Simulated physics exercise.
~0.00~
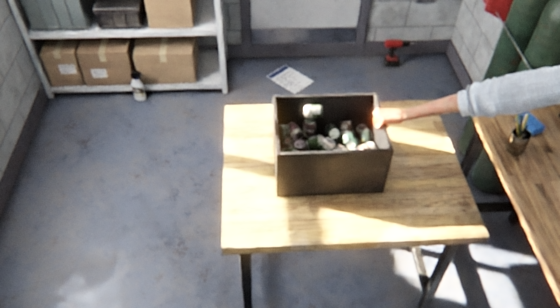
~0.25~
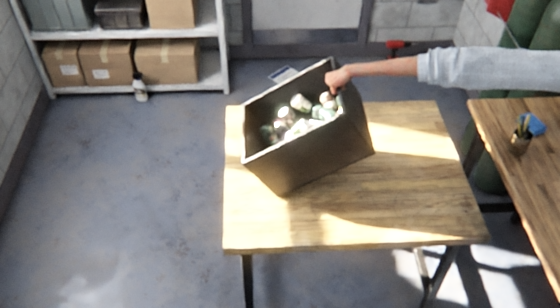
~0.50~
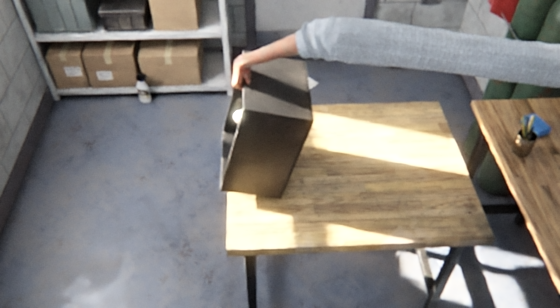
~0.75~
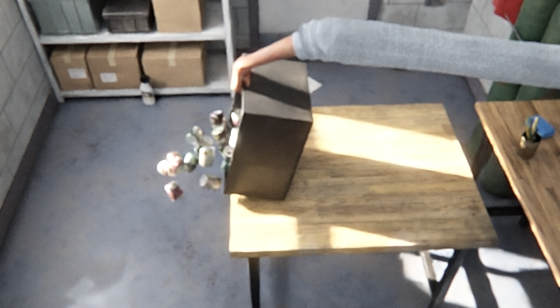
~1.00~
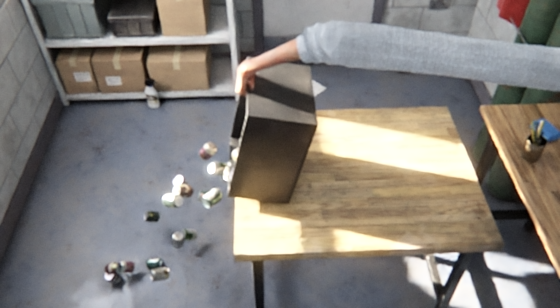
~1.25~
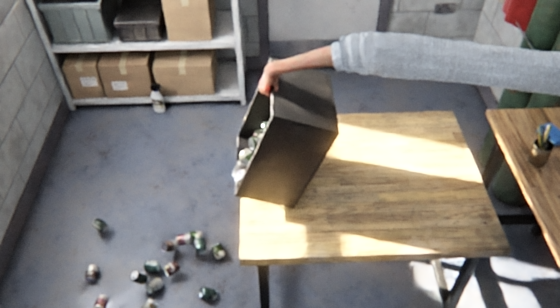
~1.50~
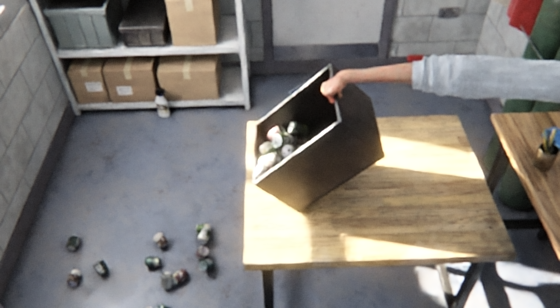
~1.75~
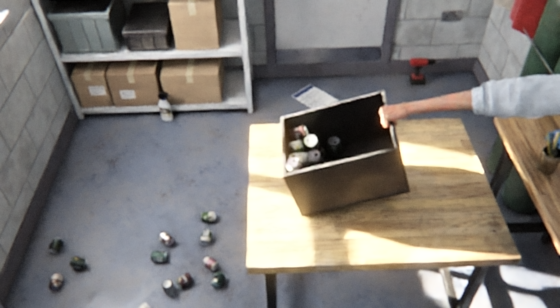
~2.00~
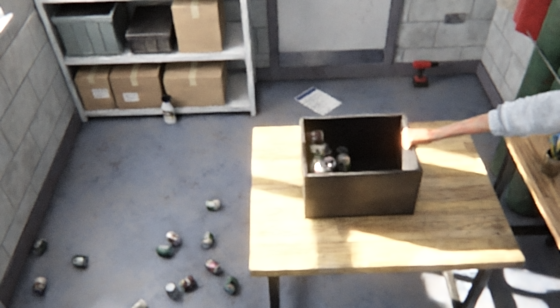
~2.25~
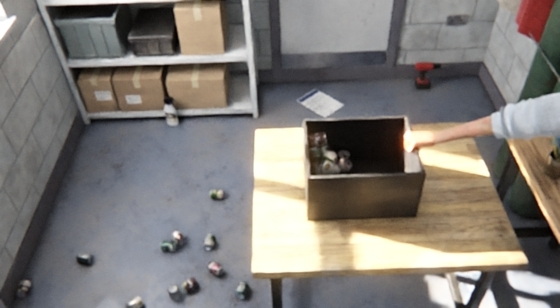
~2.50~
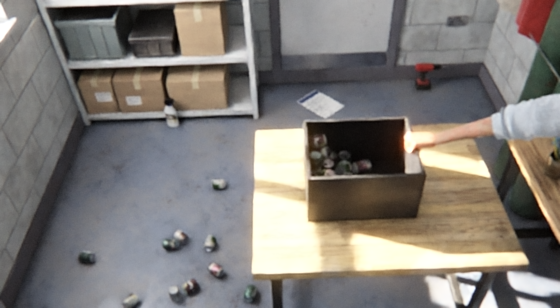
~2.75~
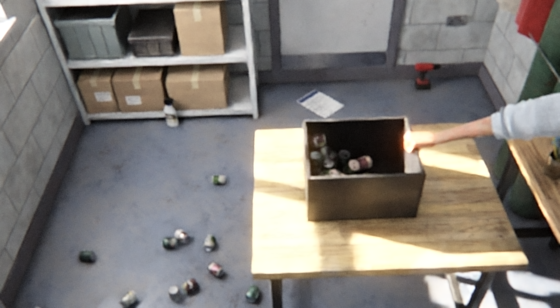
In a storeroom, a hand tips a black tub left, spilling some cans, then lowers it.
